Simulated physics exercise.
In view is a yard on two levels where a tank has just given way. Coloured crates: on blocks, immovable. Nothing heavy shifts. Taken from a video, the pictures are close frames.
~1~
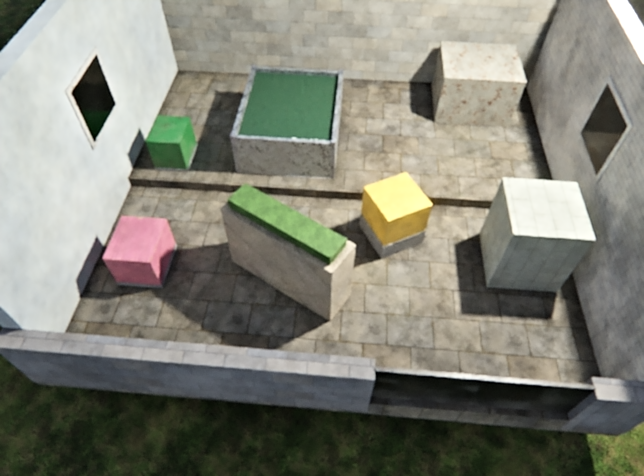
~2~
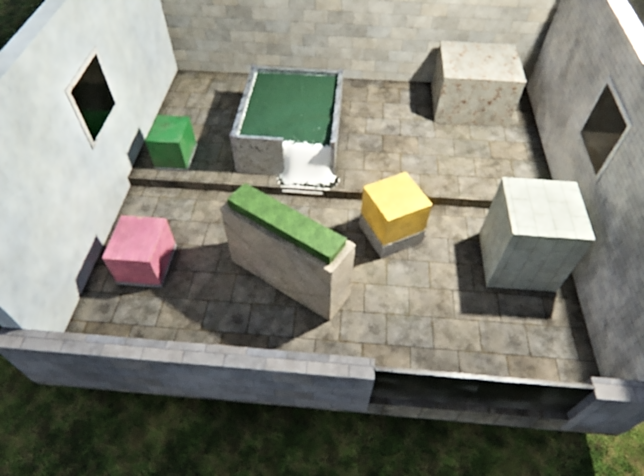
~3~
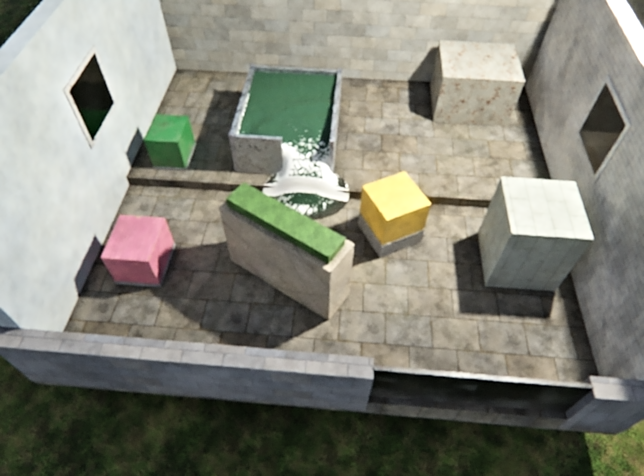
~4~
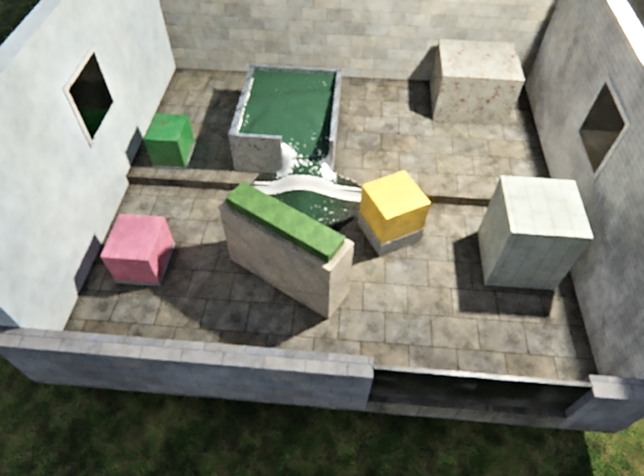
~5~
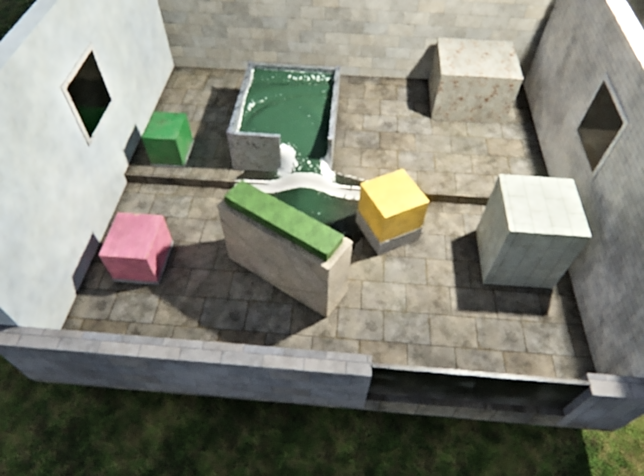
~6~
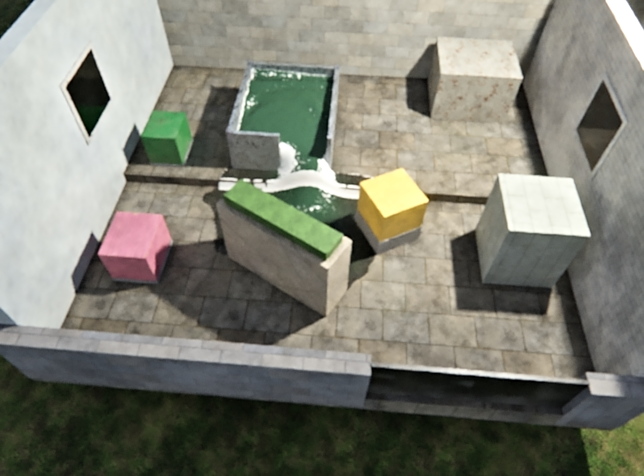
Green water bursts from the front right of a raised stone tank, first as a white spill, then spreading foaming across the step behind a slanted, green-topped wall and towards a yellow crate. The walled, two-level paved yard is seen from high above, with a green crate and a pink one at left and pale blocks at right. The tank's level lowers while the view barely shifts.
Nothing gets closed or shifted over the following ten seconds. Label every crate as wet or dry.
Pink crate: Wet; green crate: Dry; yellow crate: Dry.
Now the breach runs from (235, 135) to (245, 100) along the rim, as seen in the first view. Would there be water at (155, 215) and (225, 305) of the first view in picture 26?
I'd expect the first point to be reached and the second point to be reached.
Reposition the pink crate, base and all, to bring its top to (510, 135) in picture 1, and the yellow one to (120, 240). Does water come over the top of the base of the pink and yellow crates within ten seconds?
My reading: The pink one stays untouched, the yellow one stays untouched.
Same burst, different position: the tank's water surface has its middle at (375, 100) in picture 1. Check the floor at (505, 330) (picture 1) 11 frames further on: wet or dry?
By then that patch is drenched.
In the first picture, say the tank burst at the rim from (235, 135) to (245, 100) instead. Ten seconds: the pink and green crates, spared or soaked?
Note: Pink one is overtopped; green one is overtopped.
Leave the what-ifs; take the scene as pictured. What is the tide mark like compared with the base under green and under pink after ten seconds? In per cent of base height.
Some 10 and 190 % respectively.
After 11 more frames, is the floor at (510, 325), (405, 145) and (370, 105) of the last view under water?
First spot swamped, second spot clear, third spot clear.
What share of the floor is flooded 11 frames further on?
I reckon around 35 %.
A moment on, water covers 15 % of the floor; the pink crate water round its plinth, the green crate not reached, the yellow crate water round its plinth.
Next, water covers 35 % of the floor; the pink crate water round its plinth, the green crate water round its plinth, the yellow crate water round its plinth.
Then, water covers 45 % of the floor; the pink crate water round its plinth, the green crate water round its plinth, the yellow crate water round its plinth.
Later, water covers 50 % of the floor; the pink crate water round its plinth, the green crate water round its plinth, the yellow crate water round its plinth.
In the end, water covers 55 % of the floor; the pink crate was topped, the green crate stayed above the water, the yellow crate stayed above the water.
